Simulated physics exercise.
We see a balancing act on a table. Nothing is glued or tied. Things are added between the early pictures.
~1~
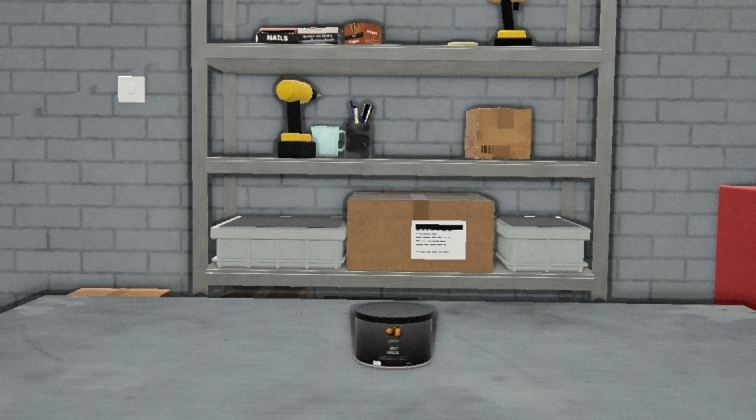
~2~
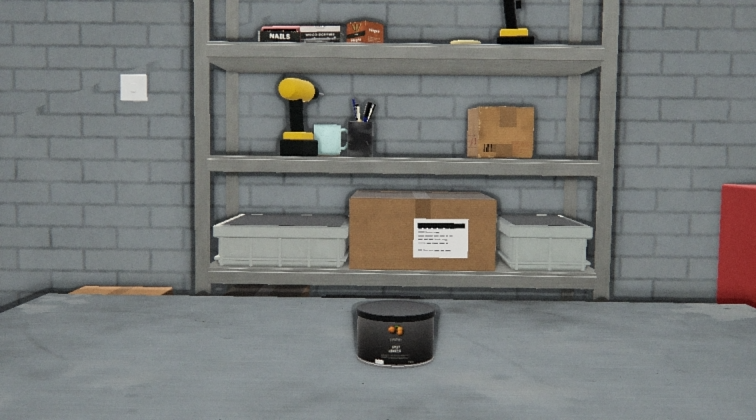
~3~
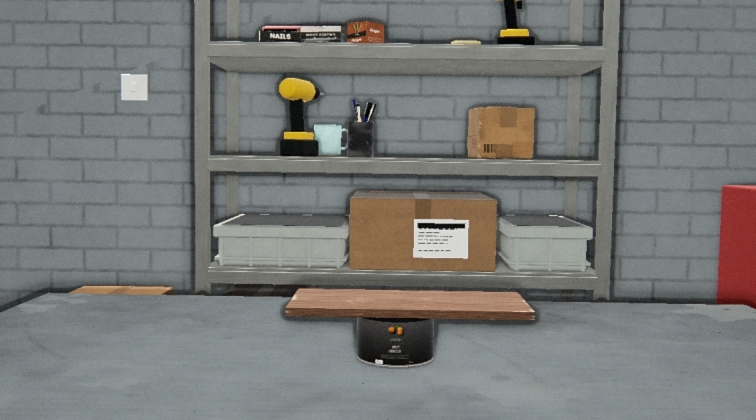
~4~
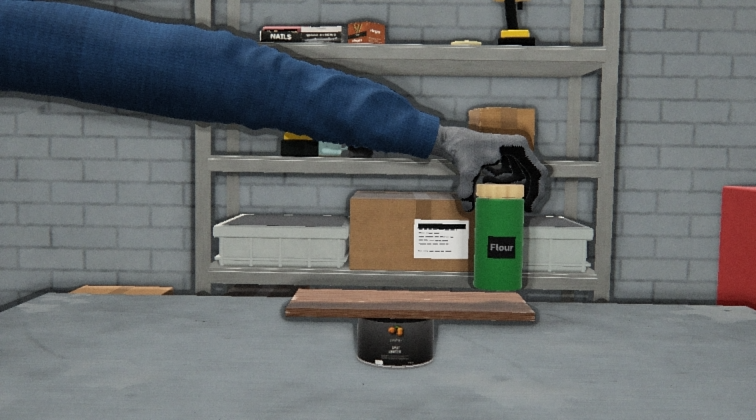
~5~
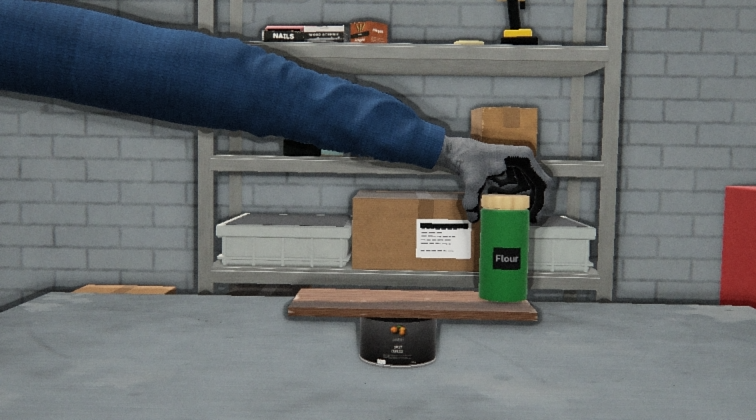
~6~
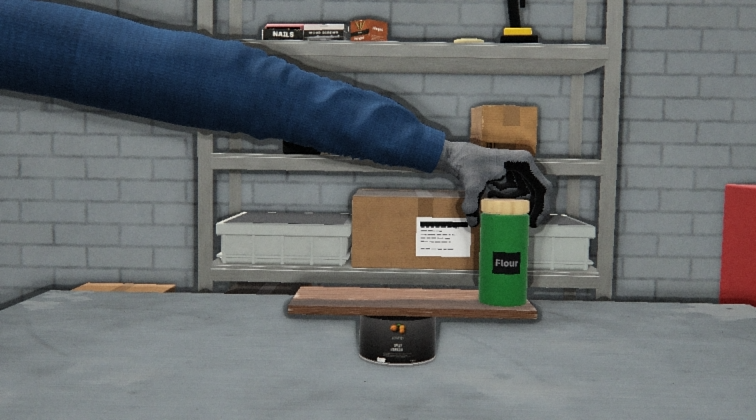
A wooden plank appears across the top of a black tub, then a gloved hand on a blue-sleeved arm reaching in from the left lowers a green flour jar onto the plank's right end and keeps hold of it. The tub sits mid-table on a grey surface, seen from the front with an almost still camera. Behind it, metal shelves hold yellow-and-black drills, cardboard boxes and pale bins against a grey brick wall.
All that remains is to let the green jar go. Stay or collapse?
In the end the stack loses its balance.
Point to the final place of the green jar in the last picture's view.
Around (573, 328).
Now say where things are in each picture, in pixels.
In the first frame, the last thing is not in view yet; black tub (393, 334).
In the second frame, the last thing is not in view yet; black tub (396, 333).
In the third frame, the last thing is not in view yet; black tub (396, 333).
The fourth frame shows coming down; green jar (499, 236); black tub (396, 333).
The fifth frame shows coming down; green jar (504, 247); black tub (398, 333).
The sixth frame shows set down, still held; green jar (504, 251); black tub (398, 331).
Then, 0.40 s later than the last frame, green jar now fallen; brown board tilted by 37°.
Then, 0.50 s later than the last frame, brown board tilted by 22°.
Then, 1.10 s later than the last frame, brown board tilted by 5°.
When it is over, fallen, green jar; the other 2 as before. End places, in pixels of the last picture, green jar near (573, 328). The stack comes apart.
